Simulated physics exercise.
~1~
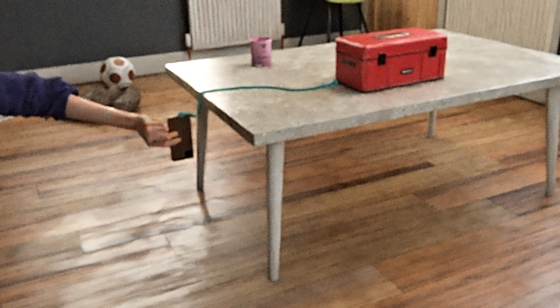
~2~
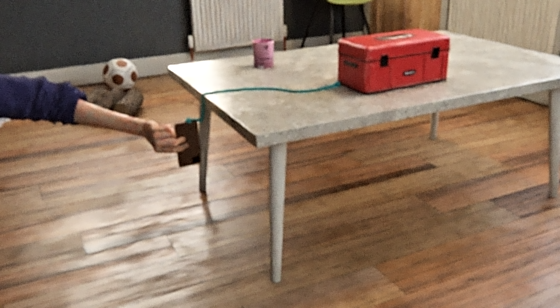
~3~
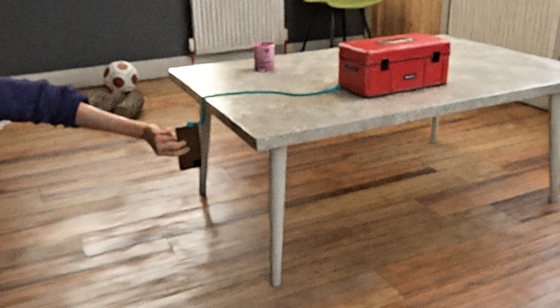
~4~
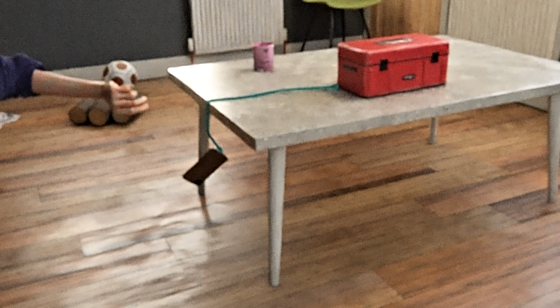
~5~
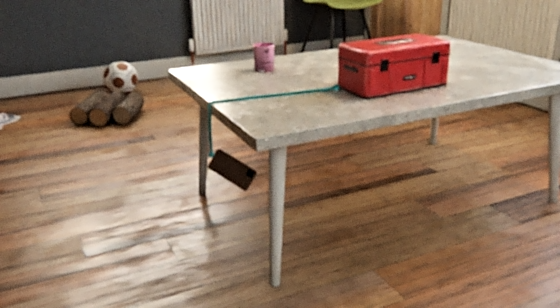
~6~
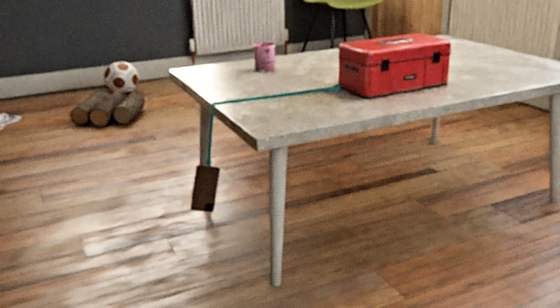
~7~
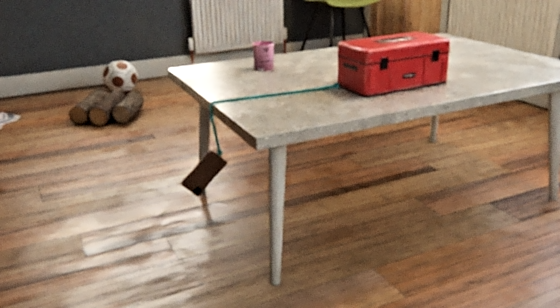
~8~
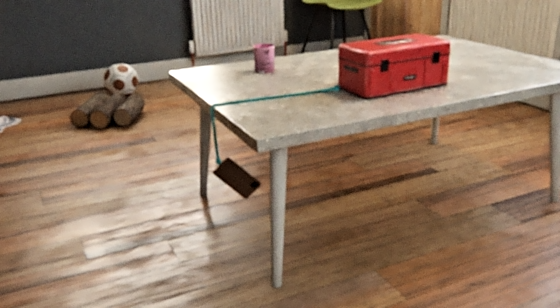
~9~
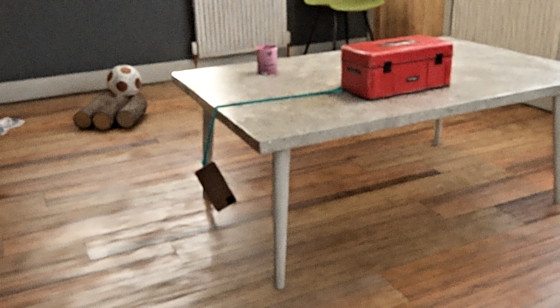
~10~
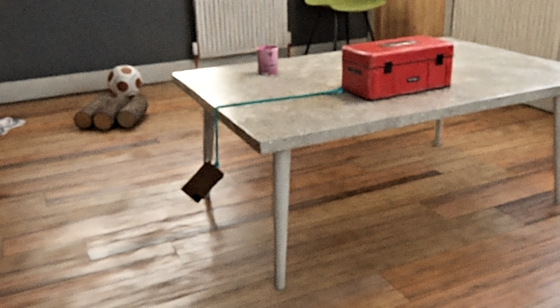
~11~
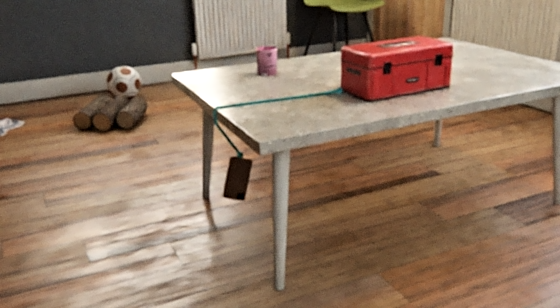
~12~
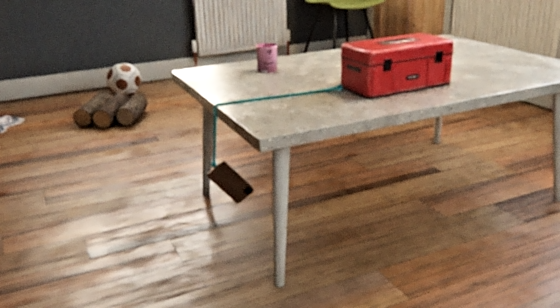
A bright red toolbox sits on a pale, stone-topped table in a wood-floored room, seen from slightly above by a gently swaying camera. A teal cord runs left from it across the top to a brown phone, held beside the table's left end by a hand reaching in from the left. A pink cup stands near the back edge, with a ball and logs on the floor behind. The hand lets go and withdraws, and the phone swings and twists below the edge. It ends still hanging in the air, the toolbox and cup unmoved.
